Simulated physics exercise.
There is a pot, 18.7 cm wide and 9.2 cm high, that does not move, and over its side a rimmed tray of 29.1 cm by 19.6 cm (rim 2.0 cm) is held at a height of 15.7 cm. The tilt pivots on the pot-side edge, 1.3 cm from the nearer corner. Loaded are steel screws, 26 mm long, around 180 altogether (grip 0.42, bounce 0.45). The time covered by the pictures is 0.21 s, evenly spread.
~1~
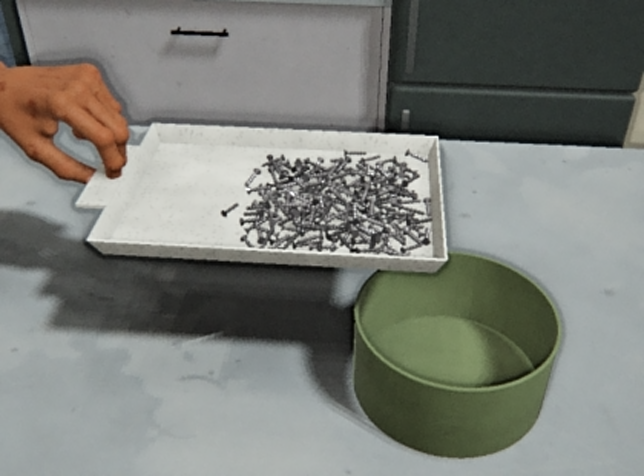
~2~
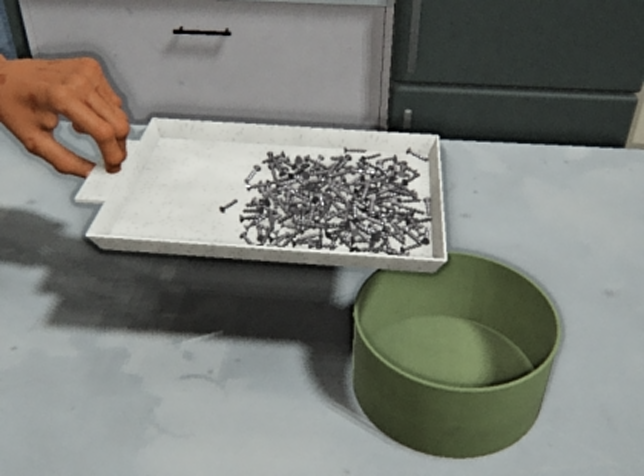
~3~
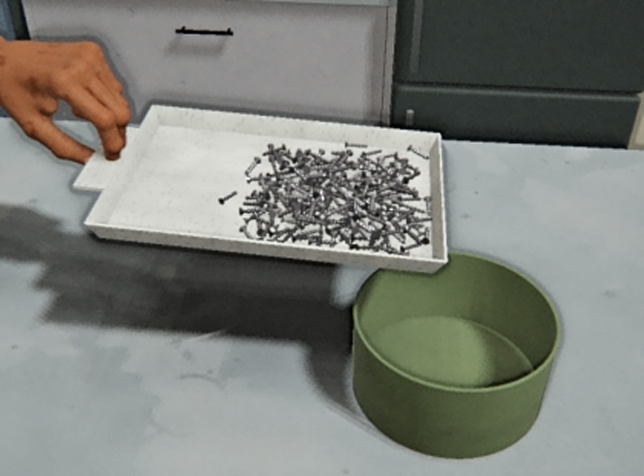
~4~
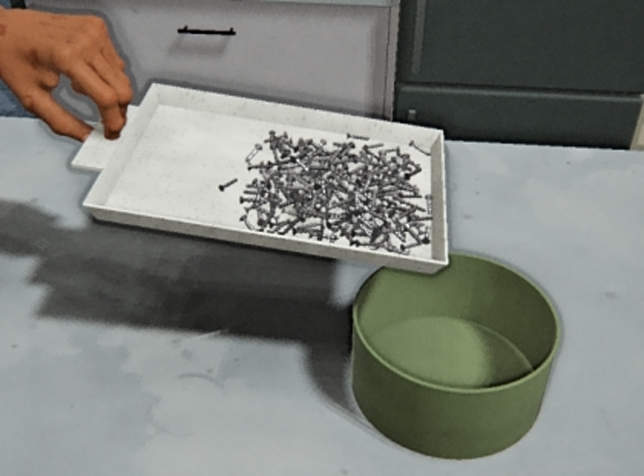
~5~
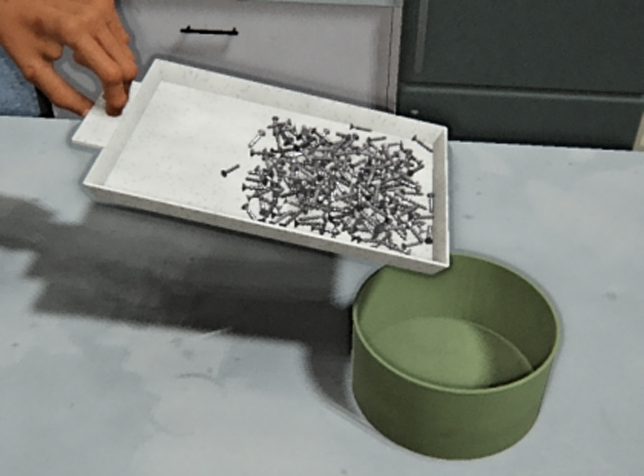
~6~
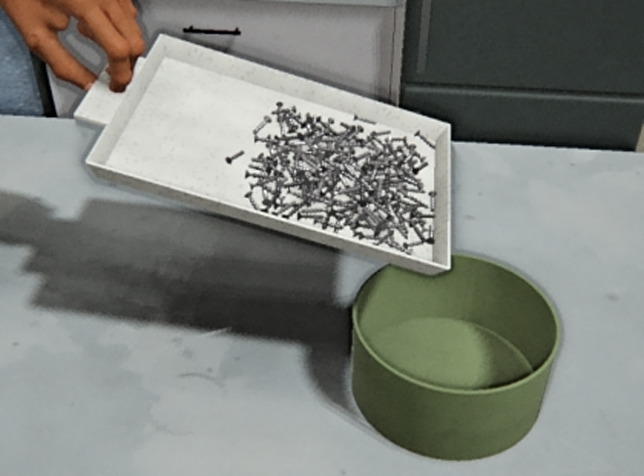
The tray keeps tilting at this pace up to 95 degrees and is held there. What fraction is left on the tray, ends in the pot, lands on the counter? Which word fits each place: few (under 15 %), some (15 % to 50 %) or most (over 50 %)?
Tray gets few; pot gets most; counter gets few.
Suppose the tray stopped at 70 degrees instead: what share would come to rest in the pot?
The pot would get around 85 per cent.
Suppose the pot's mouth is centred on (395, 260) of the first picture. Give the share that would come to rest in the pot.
Estimate: ~ 0 %.
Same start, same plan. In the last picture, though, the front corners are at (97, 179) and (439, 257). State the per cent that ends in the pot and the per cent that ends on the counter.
Split: Pot = 75, counter = 25.
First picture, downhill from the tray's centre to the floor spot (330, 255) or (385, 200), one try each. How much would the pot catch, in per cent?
Estimate: Some 75 % and some 50 % respectively.
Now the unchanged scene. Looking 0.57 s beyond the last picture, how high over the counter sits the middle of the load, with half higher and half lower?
Roughly 14 cm.
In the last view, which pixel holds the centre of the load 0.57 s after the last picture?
Near (491, 271).
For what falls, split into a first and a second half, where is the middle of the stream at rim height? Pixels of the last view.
Roughly (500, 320) to begin with, later roughly (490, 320).
Then, 0.34 s after the last picture, tilt 55 degrees; the tray holds 100 %, the pot 0 %.
Then, 0.57 s after the last picture, tilt 81 degrees; the tray holds 40 %, the pot 25 %.
Then, 0.90 s after the last picture, tilt 95 degrees; the tray holds 0 %, the pot 95 %.
In the end, tray 0 %, pot 95 %, counter 5 %.
